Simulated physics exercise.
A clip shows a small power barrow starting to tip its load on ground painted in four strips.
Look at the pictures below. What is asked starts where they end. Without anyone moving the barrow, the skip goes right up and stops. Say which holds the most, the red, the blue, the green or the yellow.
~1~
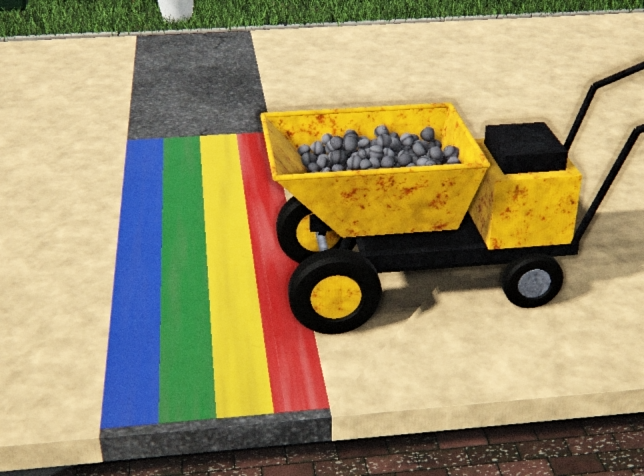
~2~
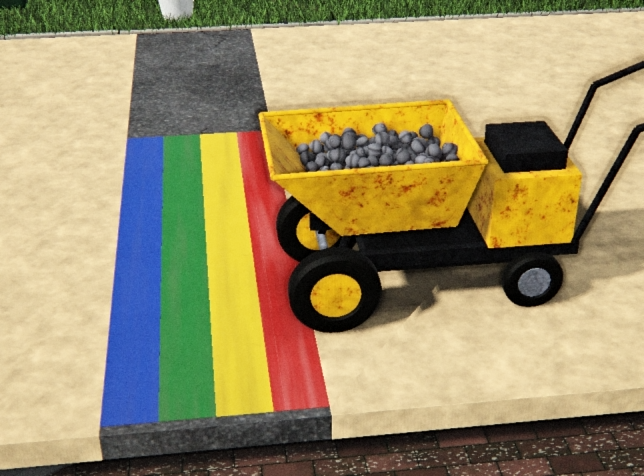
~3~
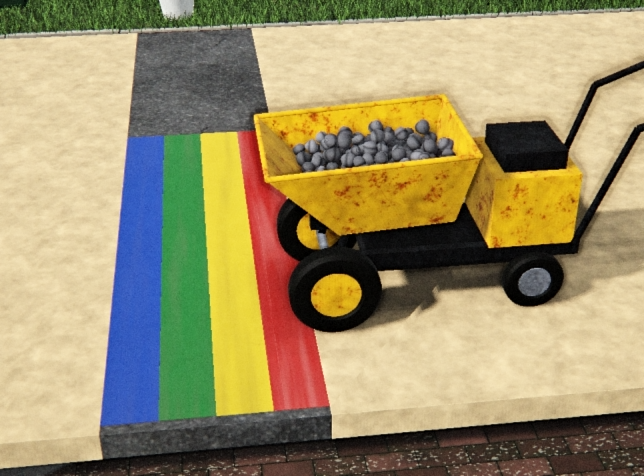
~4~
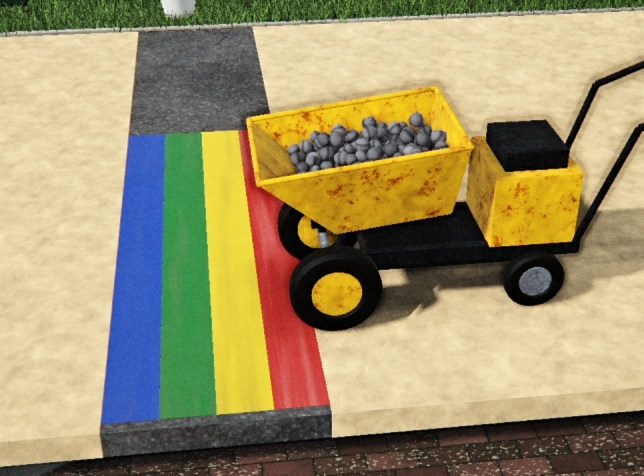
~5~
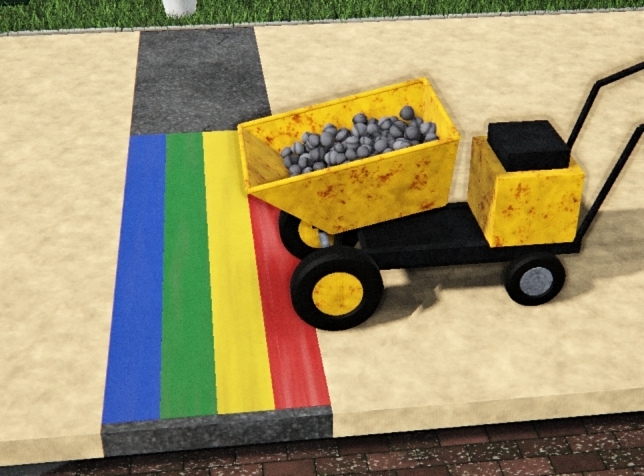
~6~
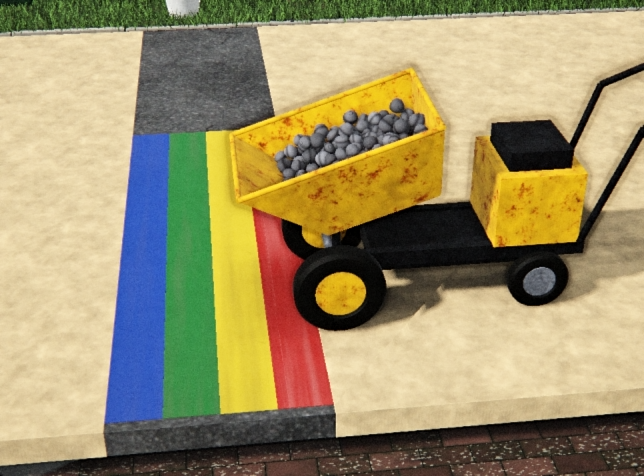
I would say the blue one.
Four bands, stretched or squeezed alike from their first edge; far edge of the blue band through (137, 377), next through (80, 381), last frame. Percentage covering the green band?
The first one comes out at 10 percent, while the second comes out at 40 percent.
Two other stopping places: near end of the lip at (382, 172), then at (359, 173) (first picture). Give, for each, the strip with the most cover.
For the first spot it is yellow, for the second the yellow strip.
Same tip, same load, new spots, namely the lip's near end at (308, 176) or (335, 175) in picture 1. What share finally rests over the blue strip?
About 30 per cent, then about 20 per cent.
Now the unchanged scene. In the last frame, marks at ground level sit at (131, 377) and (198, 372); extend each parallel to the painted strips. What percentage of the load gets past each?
Respectively 30 and 70 percent.
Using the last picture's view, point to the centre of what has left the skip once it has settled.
Somewhere around (143, 298) in the last picture.
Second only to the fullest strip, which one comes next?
Second: The green strip.
Just after the last frame, skip tipped steeply; every one in the skip.
A moment on, skip tipped steeply; the larger part in the skip; about a tenth over the green strip; just a few over the blue strip; just a few off the paint.
Further on, skip tipped right over; roughly a quarter in the skip; roughly a quarter over the green strip; roughly a third over the blue strip; about a tenth off the paint.
When it is over, skip tipped right over; roughly a quarter in the skip; not one over the red strip; not one over the yellow strip; roughly a quarter over the green strip; roughly a third over the blue strip; roughly a quarter off the paint.
